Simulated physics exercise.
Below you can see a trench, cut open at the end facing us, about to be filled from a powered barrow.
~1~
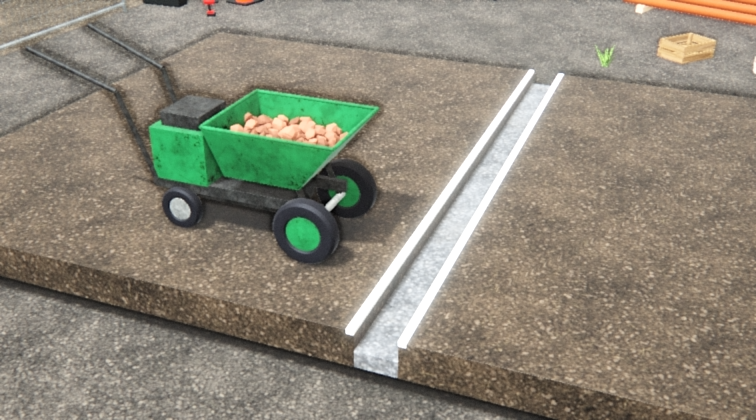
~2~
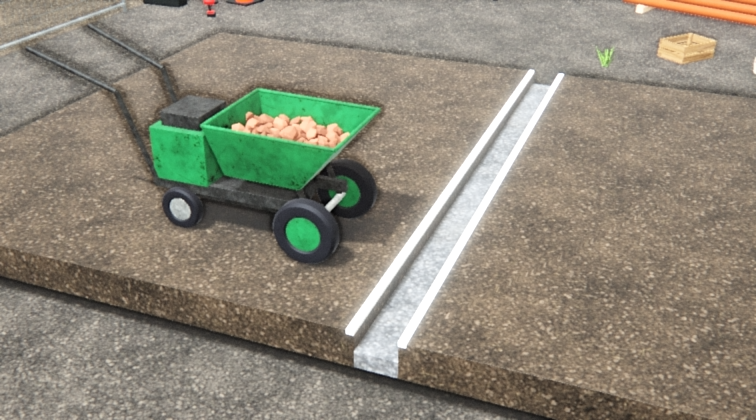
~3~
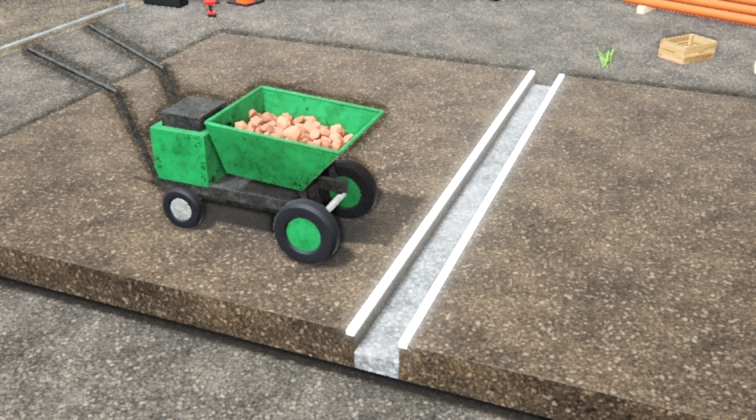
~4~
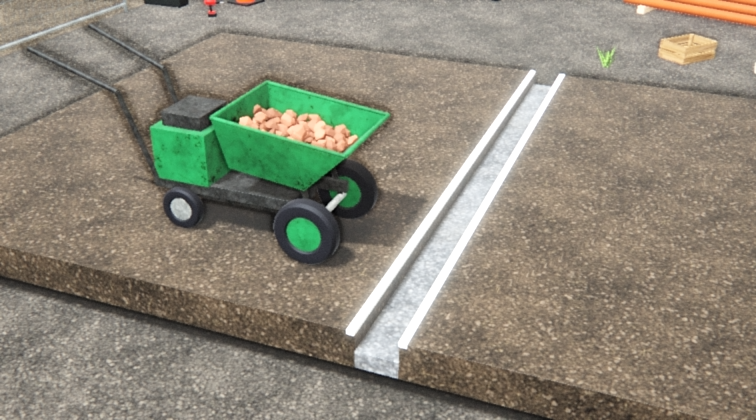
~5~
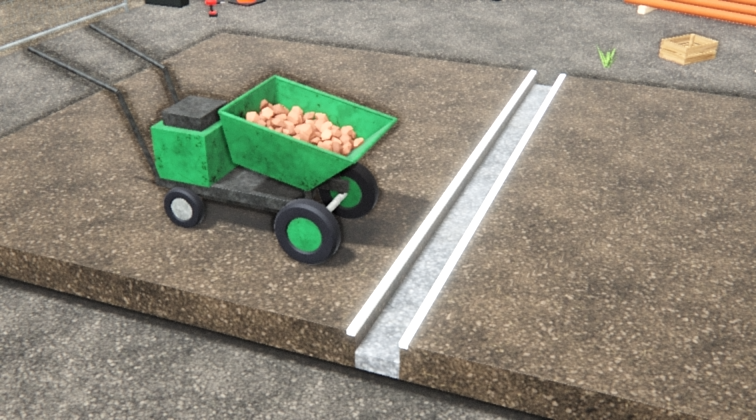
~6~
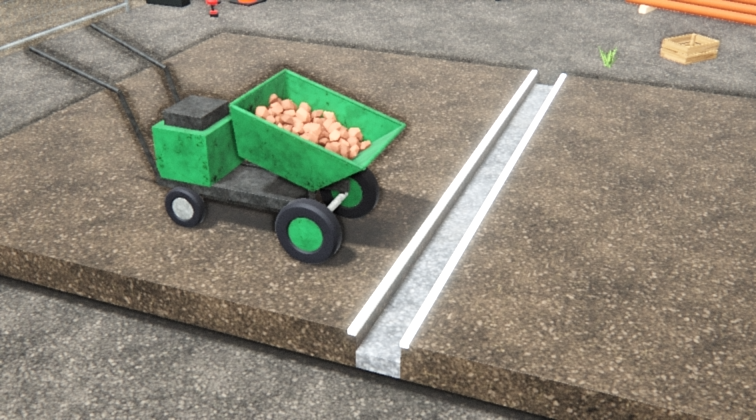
At the start, a green powered barrow loaded with pinkish rubble stands level on brown ground, left of a narrow, pale-lined trench with white edges. Its skip then begins tilting forward to the right, slowly at first, its back rising until it is clearly tipped, while the wheels stay put and the rubble remains inside.
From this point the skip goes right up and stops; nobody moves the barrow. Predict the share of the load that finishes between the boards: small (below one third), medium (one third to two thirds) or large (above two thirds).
The share is medium, from one third to two thirds.
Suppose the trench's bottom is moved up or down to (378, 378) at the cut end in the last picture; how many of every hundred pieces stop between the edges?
Something close to 70 per cent.
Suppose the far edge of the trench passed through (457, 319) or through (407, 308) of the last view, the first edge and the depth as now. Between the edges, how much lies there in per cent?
Roughly 100 percent first and 30 percent second.
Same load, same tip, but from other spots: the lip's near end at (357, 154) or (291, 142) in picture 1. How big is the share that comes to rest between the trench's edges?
10 % then 60 %.
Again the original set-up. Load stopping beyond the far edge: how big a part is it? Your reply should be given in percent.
35 per cent.
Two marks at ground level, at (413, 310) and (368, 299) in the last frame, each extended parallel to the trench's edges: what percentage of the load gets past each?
Estimate: 40 %, then 90 %.
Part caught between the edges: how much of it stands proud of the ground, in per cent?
I'd put it near 25 in a hundred.
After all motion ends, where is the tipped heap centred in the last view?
I'd say the middle ends up at about (442, 259).
Shortly afterwards, skip tipped steeply; the whole lot in the skip.
Next, skip tipped right over; the bulk in the skip; near a quarter in or heaped over the trench; a little beyond it; only a few falling.
Some moments later, skip tipped right over; a little in the skip; near half in or heaped over the trench; near a third beyond it.
In the end, skip tipped right over; a little in the skip; near half in or heaped over the trench; near a third beyond it.
